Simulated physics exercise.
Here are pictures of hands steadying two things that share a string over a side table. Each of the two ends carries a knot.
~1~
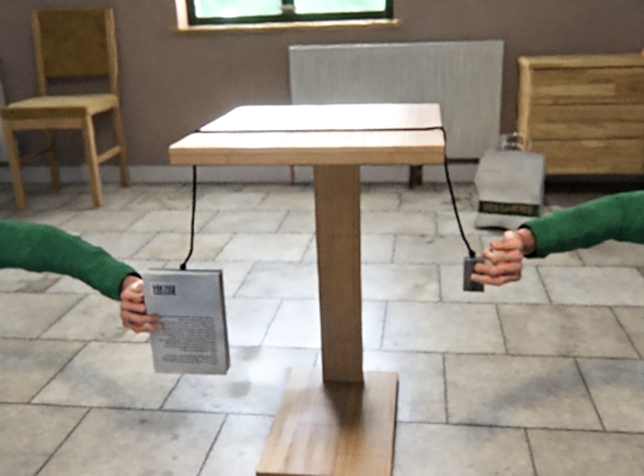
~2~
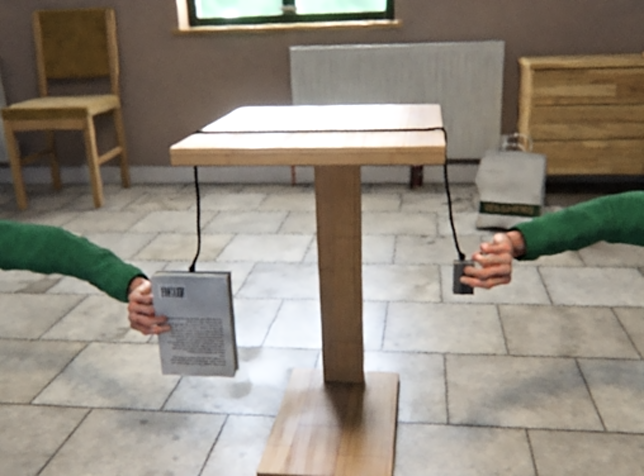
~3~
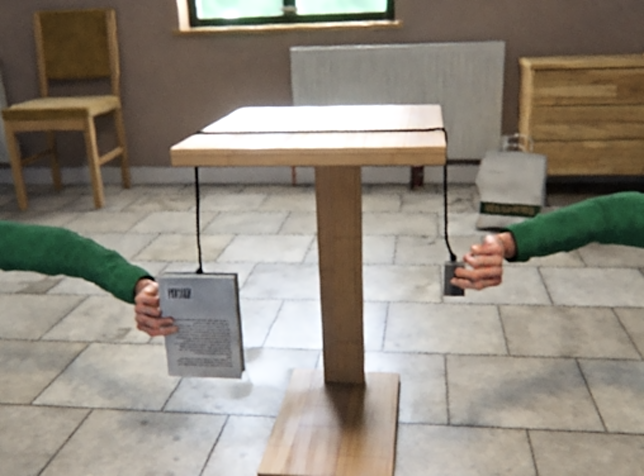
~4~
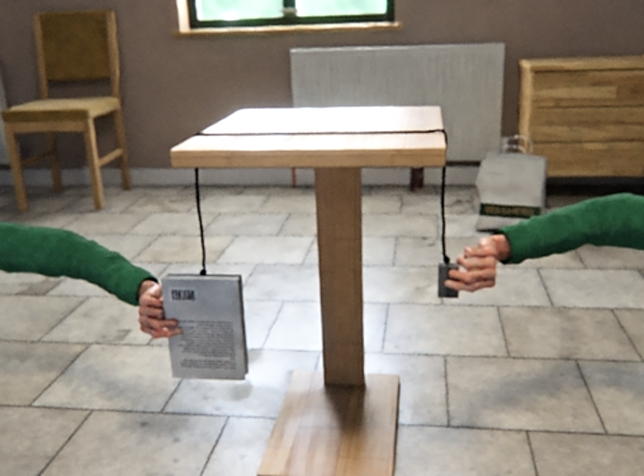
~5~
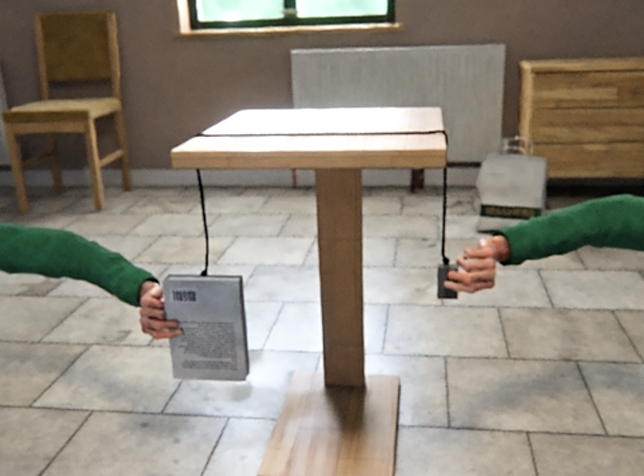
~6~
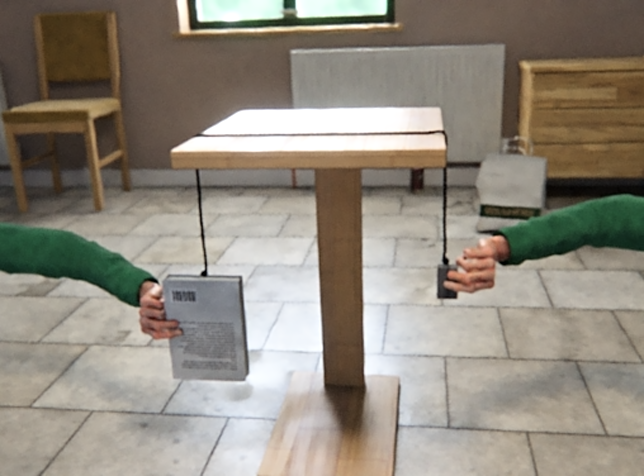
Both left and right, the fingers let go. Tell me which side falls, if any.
The left side falls.
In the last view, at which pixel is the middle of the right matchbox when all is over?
It ends at (454, 177).
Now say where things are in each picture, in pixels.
Left book (188, 322); right matchbox (474, 274); string over the top (309, 131), in the first frame.
Left book (196, 324); right matchbox (464, 277), in the second frame.
Left book (203, 325); right matchbox (455, 279), in the third frame.
Left book (206, 327); right matchbox (449, 281), in the fourth frame.
Left book (207, 328); right matchbox (448, 282), in the fifth frame.
Left book (207, 328); right matchbox (448, 282); string over the top (310, 134), in the sixth frame.
Then, 0.62 s past the final frame, left book down on the floor near (215, 411); right matchbox higher near (435, 175).
Then, 1.22 s past the final frame, left book down on the floor near (215, 411); right matchbox higher near (445, 177).
When it is over, left book down on the floor near (214, 411); right matchbox higher near (454, 177). The string drops leftwards.
